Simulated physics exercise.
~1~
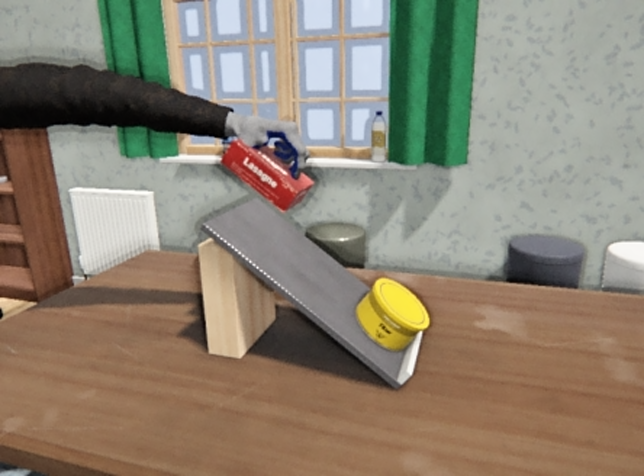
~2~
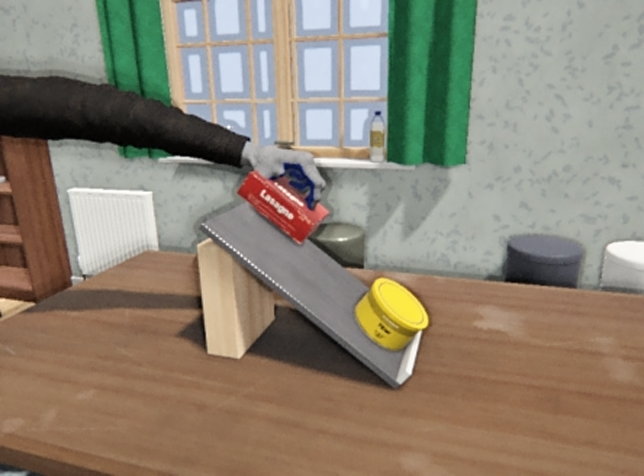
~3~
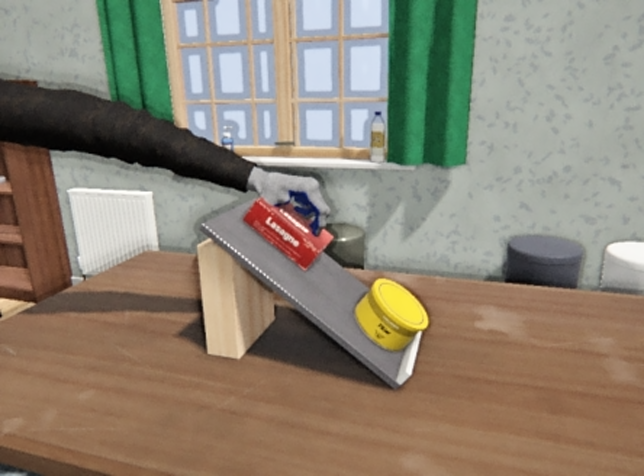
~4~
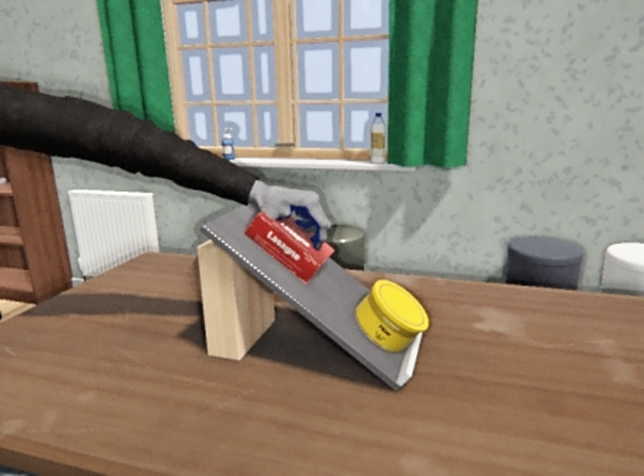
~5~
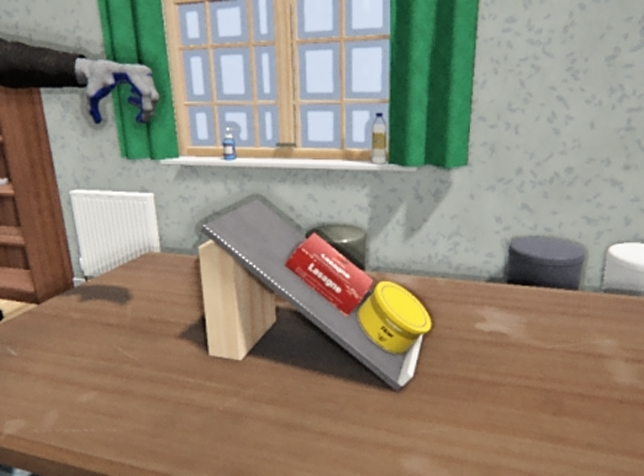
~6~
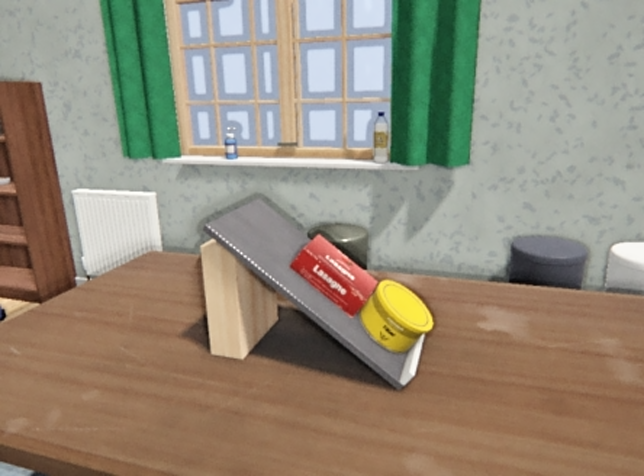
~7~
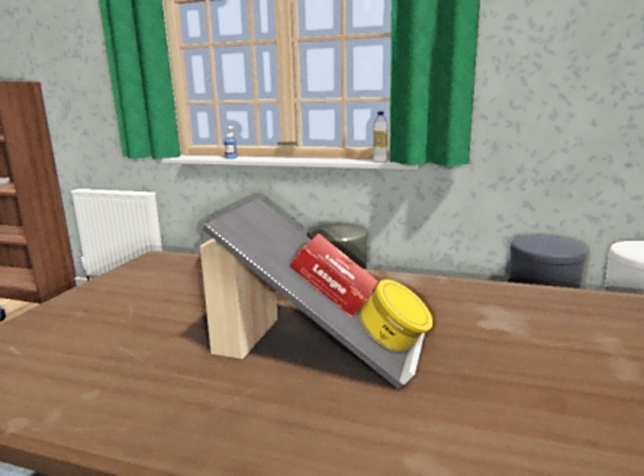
A gloved hand lowered a red lasagne packet onto a sloping grey board propped on a wooden block, then let go and drew back to the left. The packet slid a little way down and came to rest against the yellow tub, which stayed put.
